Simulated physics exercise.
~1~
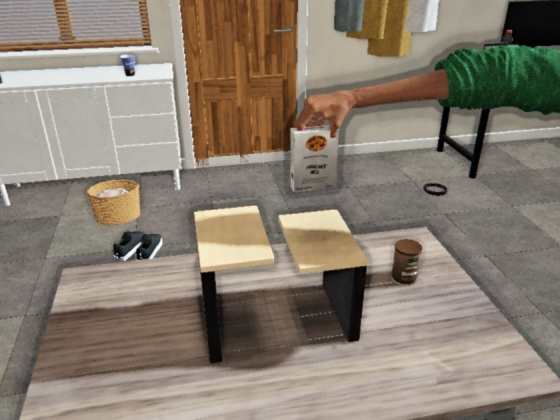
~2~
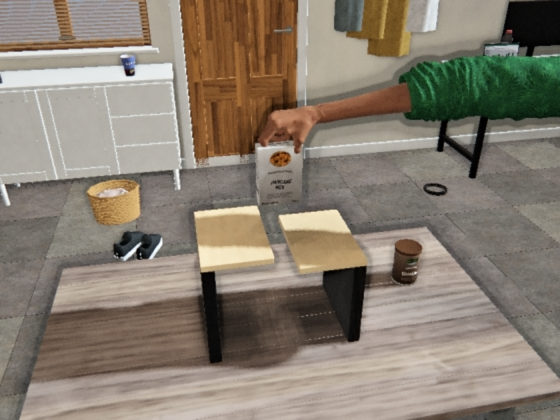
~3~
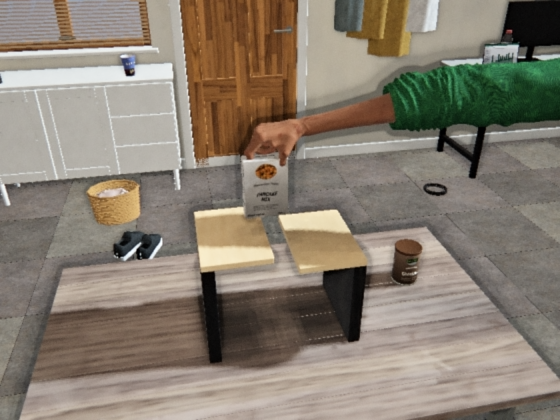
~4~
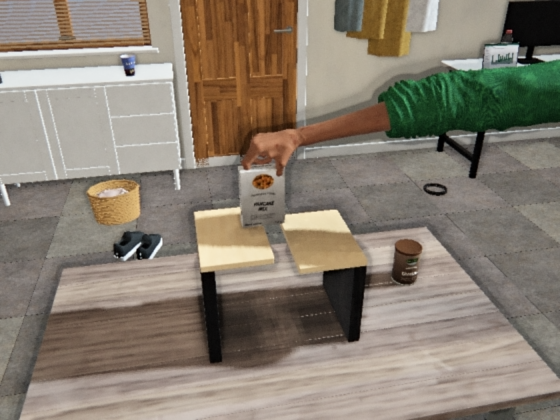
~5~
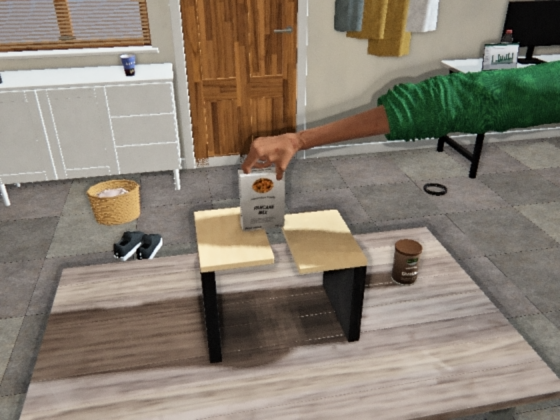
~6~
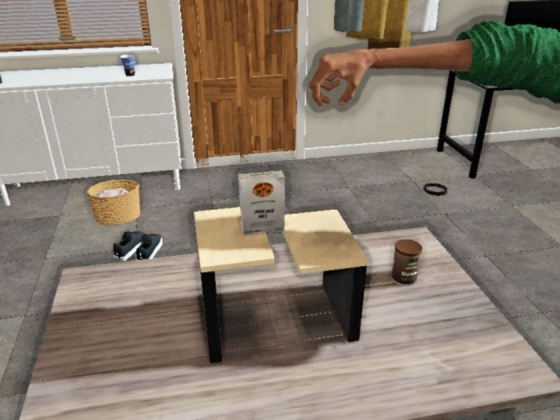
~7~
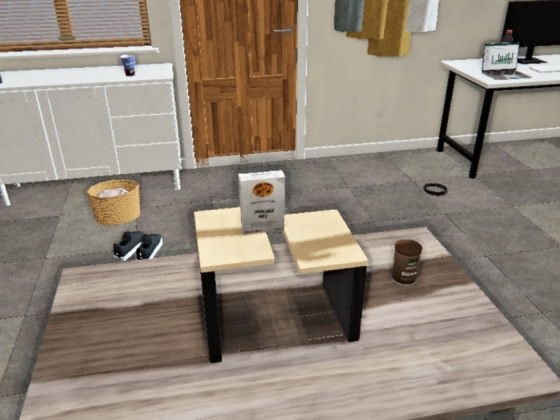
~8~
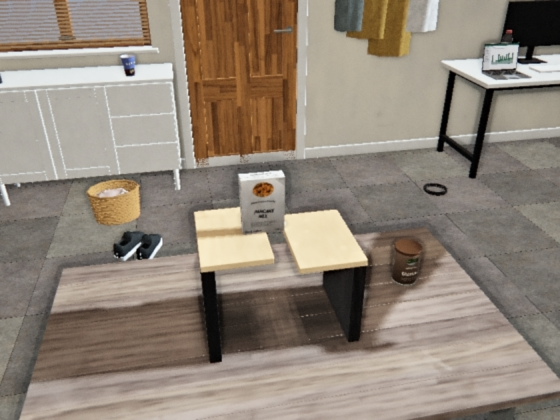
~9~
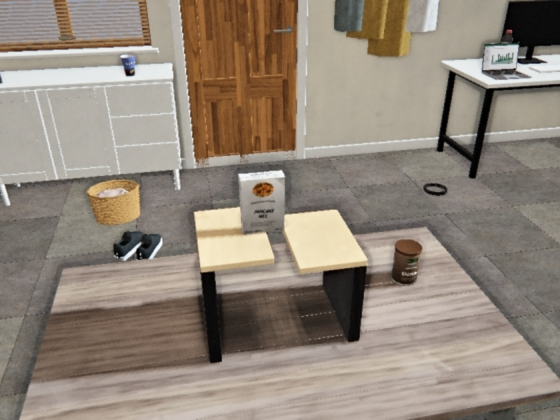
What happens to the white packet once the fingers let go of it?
It is caught at the slot between the two ledges and stays there upright instead of passing through.
A hand lowers a white packet between two ledges, releases it, and the packet stays caught.
